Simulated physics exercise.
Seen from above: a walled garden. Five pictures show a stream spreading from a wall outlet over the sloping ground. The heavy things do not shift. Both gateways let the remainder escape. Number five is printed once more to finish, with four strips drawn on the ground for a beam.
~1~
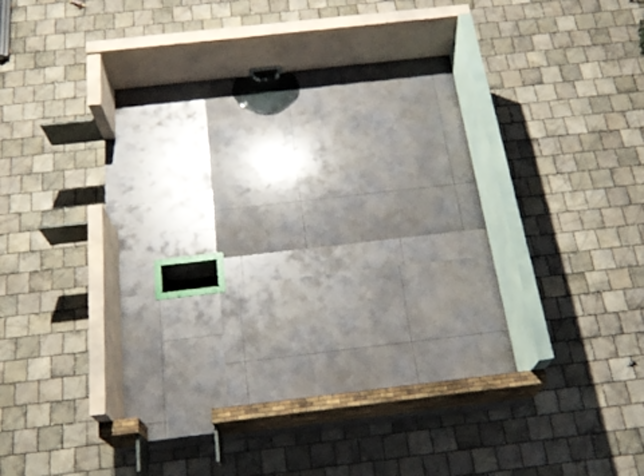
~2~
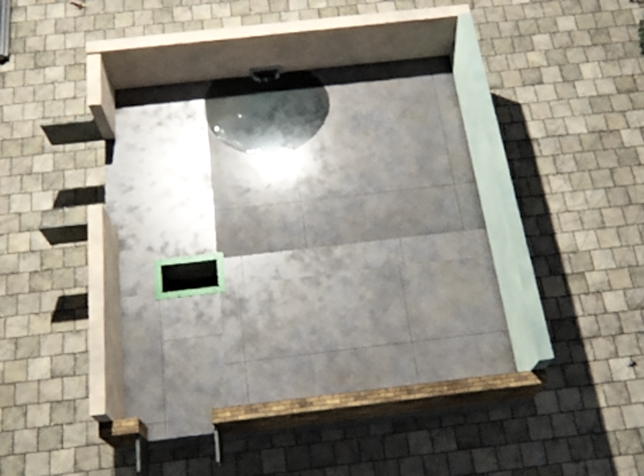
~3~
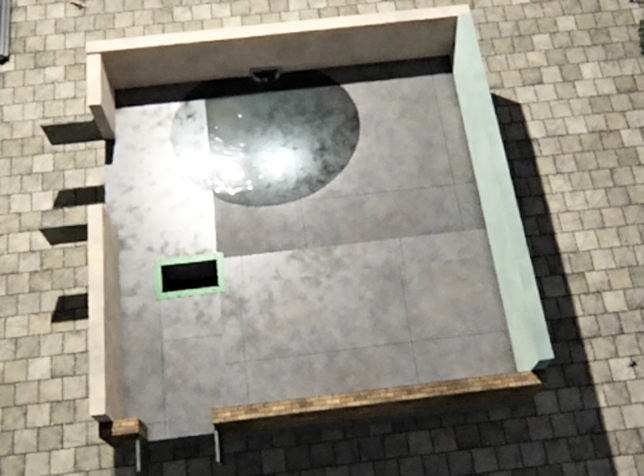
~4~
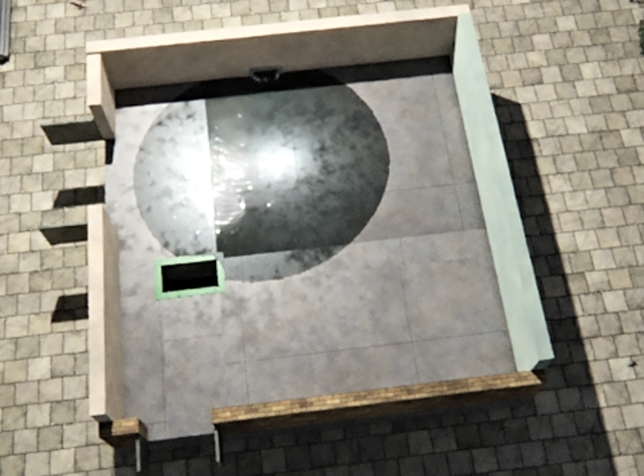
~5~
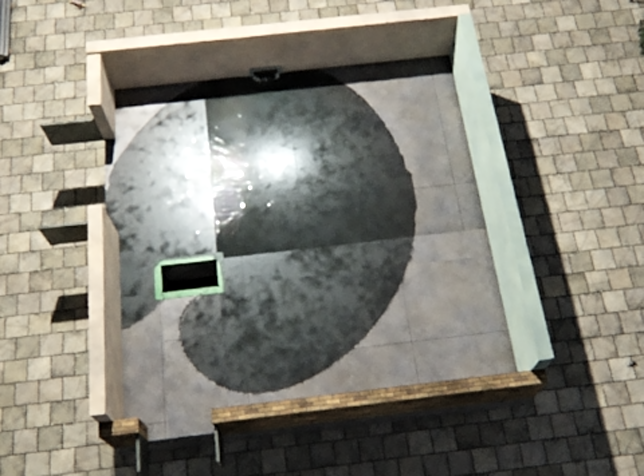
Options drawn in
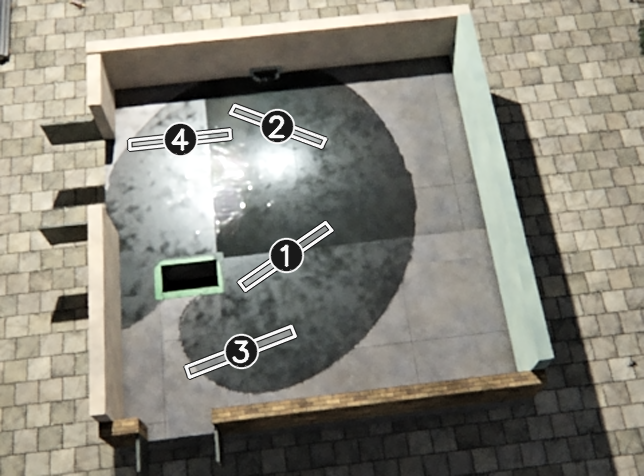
Water spreading in a widening dark pool from the back wall across a walled garden's paving, then reaching a green-edged gully.
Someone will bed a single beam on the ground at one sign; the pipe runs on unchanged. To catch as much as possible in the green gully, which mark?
Go for 1.
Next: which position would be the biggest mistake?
2 it is.
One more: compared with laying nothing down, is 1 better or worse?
Position 1 is better.
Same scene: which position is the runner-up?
3 it is.
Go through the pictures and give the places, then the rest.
The first picture shows outfall at (266, 71); green gully at (190, 276); open gate at (183, 423); open gate at (117, 185); front seen at (294, 100), 2 % of the ground wet; green gully still dry.
The second picture shows front seen at (260, 150), 8 % of the ground wet; green gully still dry.
The third picture shows front seen at (275, 201), 18 % of the ground wet; green gully still dry.
The fourth picture shows front seen at (241, 275), 34 % of the ground wet; green gully still dry.
The fifth picture shows front seen at (226, 379), 53 % of the ground wet; green gully taking water.
On the marked copy, 1 from (242, 286) to (328, 226); 2 from (232, 109) to (323, 143); 3 from (187, 372) to (293, 331); 4 from (129, 144) to (230, 134).
For position 1, about 48 % of the stream goes into the green gully, about 47 % out by the gates.
For position 2, about 9 % of the stream goes into the green gully, about 86 % out by the gates.
For position 3, about 25 % of the stream goes into the green gully, about 70 % out by the gates.
For position 4, about 19 % of the stream goes into the green gully, about 74 % out by the gates.
